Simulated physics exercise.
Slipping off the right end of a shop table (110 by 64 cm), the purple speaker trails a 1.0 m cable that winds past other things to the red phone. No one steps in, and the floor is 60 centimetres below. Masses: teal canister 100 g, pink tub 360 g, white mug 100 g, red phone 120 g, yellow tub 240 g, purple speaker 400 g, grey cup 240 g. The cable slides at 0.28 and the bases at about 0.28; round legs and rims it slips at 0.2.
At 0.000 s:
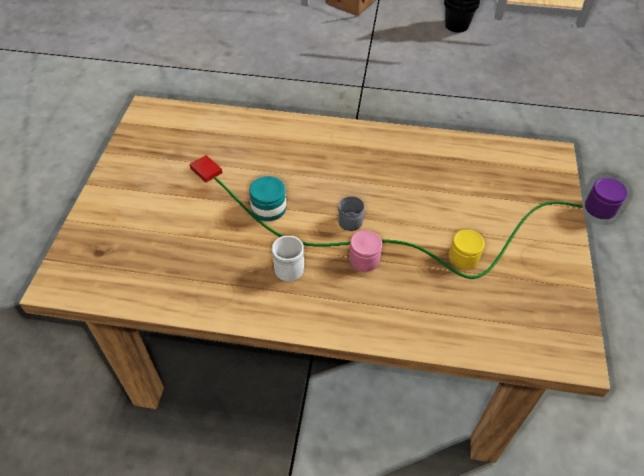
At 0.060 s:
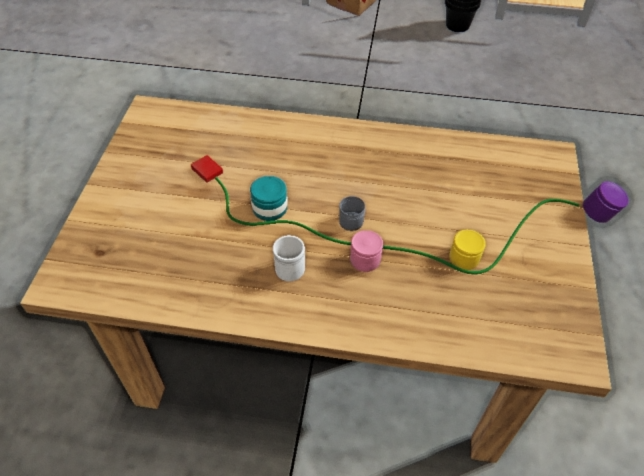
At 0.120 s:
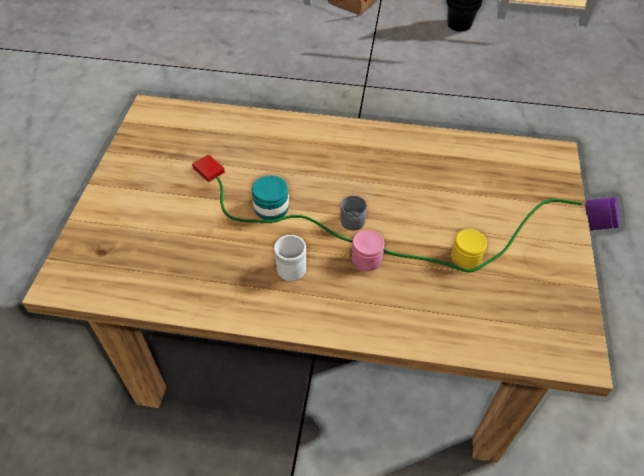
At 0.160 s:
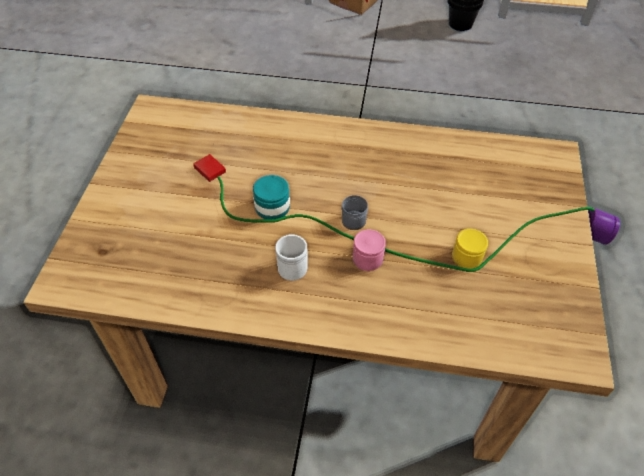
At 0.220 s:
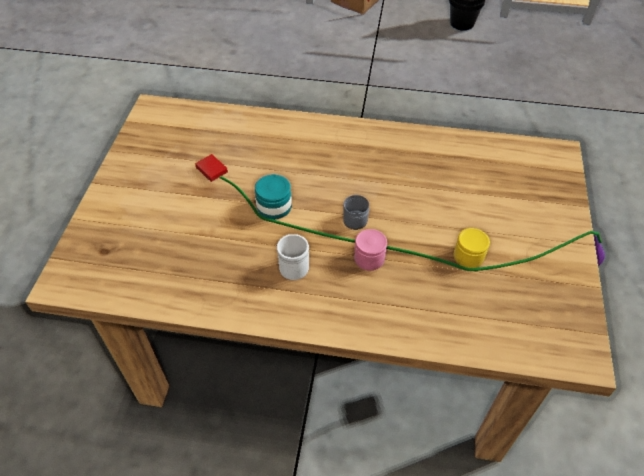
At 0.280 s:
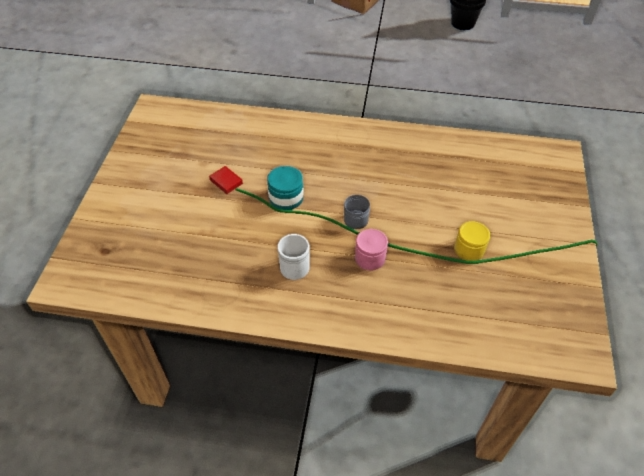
On a wooden table, a green cable runs from a red phone past several containers to a purple speaker, which drops below the right edge, pulling the cable straighter and then dragging the phone slightly right as the teal and yellow containers shift slightly.
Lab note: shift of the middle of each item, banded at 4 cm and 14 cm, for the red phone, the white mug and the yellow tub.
One by one: The red phone will make a big move, the white mug will make a small move, the yellow tub will make a medium move.
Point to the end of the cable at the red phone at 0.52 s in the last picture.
At about pixel (372, 252).
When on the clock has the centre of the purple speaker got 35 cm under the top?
That comes at 0.38 seconds.
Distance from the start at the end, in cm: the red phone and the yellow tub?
Roughly: Red phone 50 cm, yellow tub 8 cm.
By 0.5 s, the cable's tail end at (372, 252); red phone 39 cm off its start, yellow tub 8 cm off its start, teal canister 15 cm off its start.
By 0.7 s, the cable's tail end at (405, 252); red phone 47 cm off its start, yellow tub 8 cm off its start, teal canister 15 cm off its start.
By 1.0 s, the cable's tail end at (413, 253); red phone 48 cm off its start at (411, 236), yellow tub 8 cm off its start at (477, 211), teal canister 15 cm off its start at (323, 150).
By 1.2 s, the cable's tail end at (413, 253); red phone 48 cm off its start, yellow tub 8 cm off its start, teal canister 15 cm off its start.
By 2.4 s, the cable's tail end at (413, 253); red phone 48 cm off its start at (411, 236), yellow tub 8 cm off its start at (477, 211), white mug 0 cm off its start at (293, 246), teal canister 15 cm off its start at (323, 149).
